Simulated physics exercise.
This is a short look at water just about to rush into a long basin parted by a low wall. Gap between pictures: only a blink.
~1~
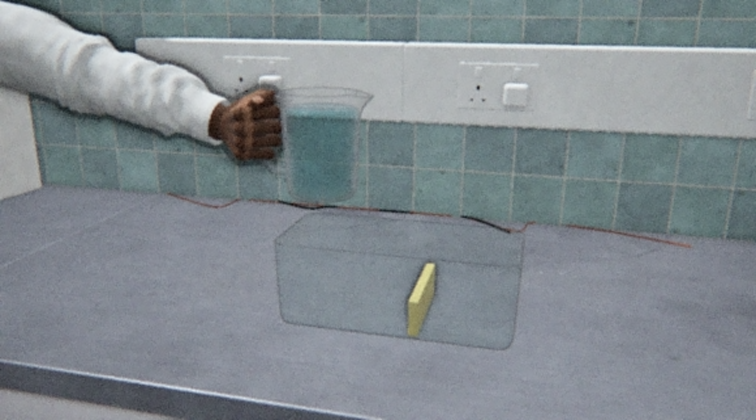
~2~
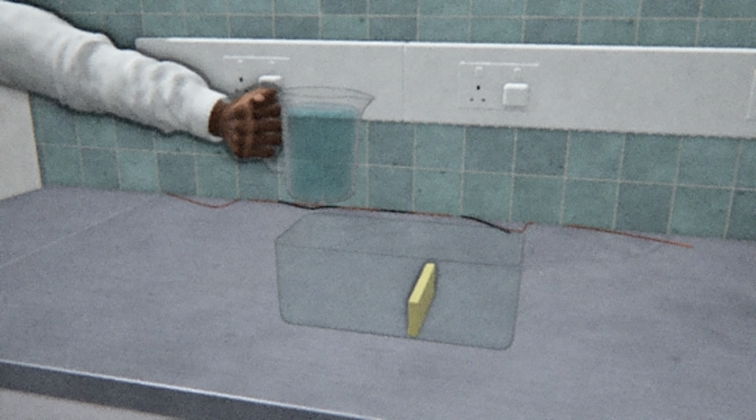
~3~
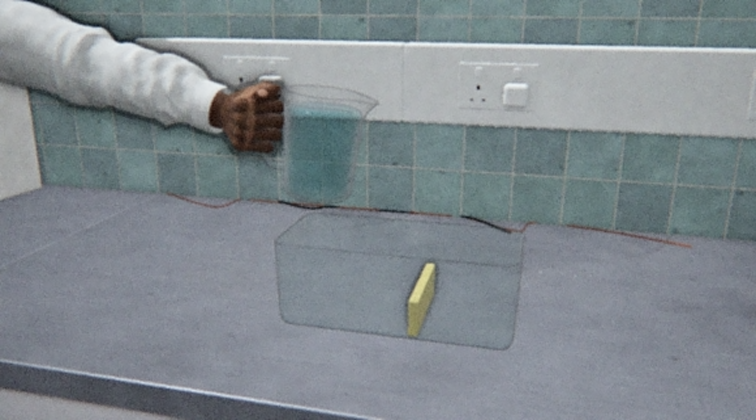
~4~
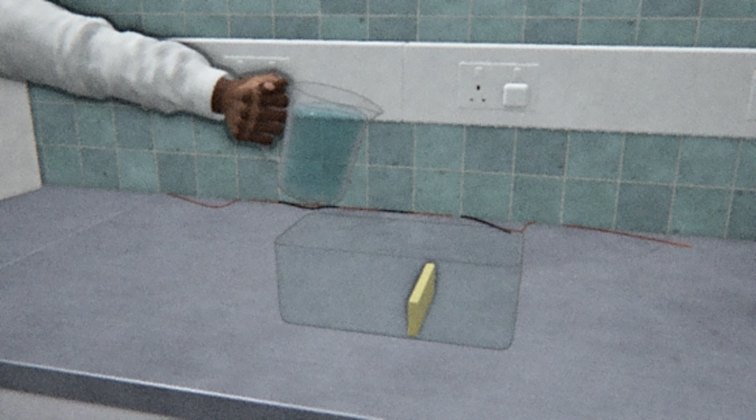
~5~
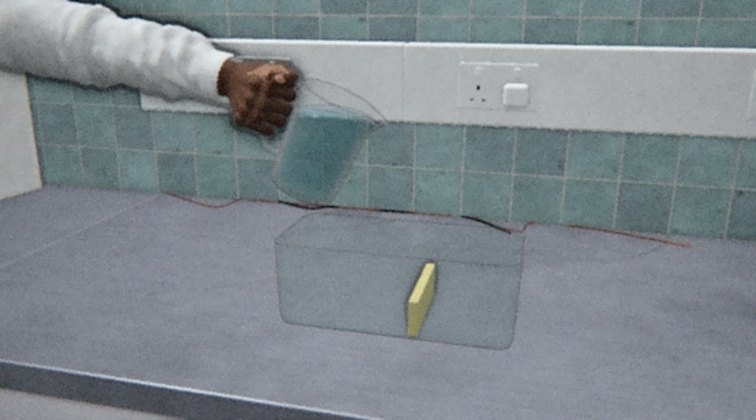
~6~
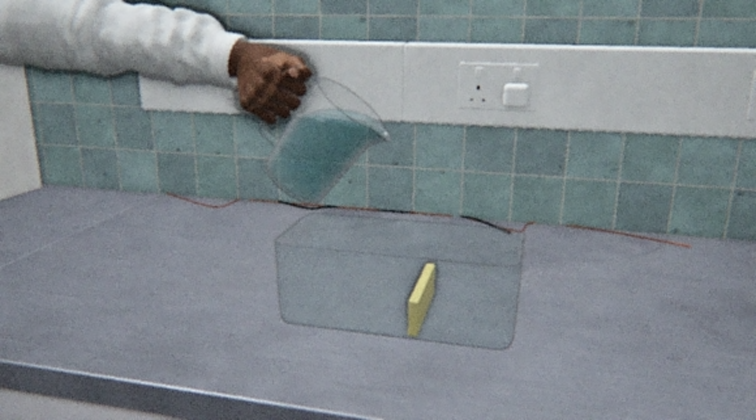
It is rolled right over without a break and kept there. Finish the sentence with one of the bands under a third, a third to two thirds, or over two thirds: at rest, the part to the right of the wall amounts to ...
At rest, the part to the right of the wall amounts to under a third.
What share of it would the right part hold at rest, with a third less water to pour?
Some 0 parts in a hundred, give or take.
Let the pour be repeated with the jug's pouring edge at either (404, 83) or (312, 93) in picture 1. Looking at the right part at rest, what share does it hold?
About 70 and 5 per cent.
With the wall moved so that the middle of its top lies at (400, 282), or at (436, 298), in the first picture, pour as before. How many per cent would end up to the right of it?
About 60 % and 20 %.
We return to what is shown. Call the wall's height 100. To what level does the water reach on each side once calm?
Levels: Left around 50 per cent, right around 20 per cent.
A moment on, the jug is tipped right over and 52 per cent is still to pour, 13 is left of the wall and 16 right of it.
Next, the jug is tipped right over and 8 per cent is still to pour, 64 is left of the wall and 18 right of it.
Then the jug is tipped right over and 0 per cent is still to pour, 73 is left of the wall and 18 right of it.
Later the jug is tipped right over and 0 per cent is still to pour, 74 is left of the wall and 19 right of it.
Finally, 74 per cent lies left of the wall, 19 right of it and 7 outside.
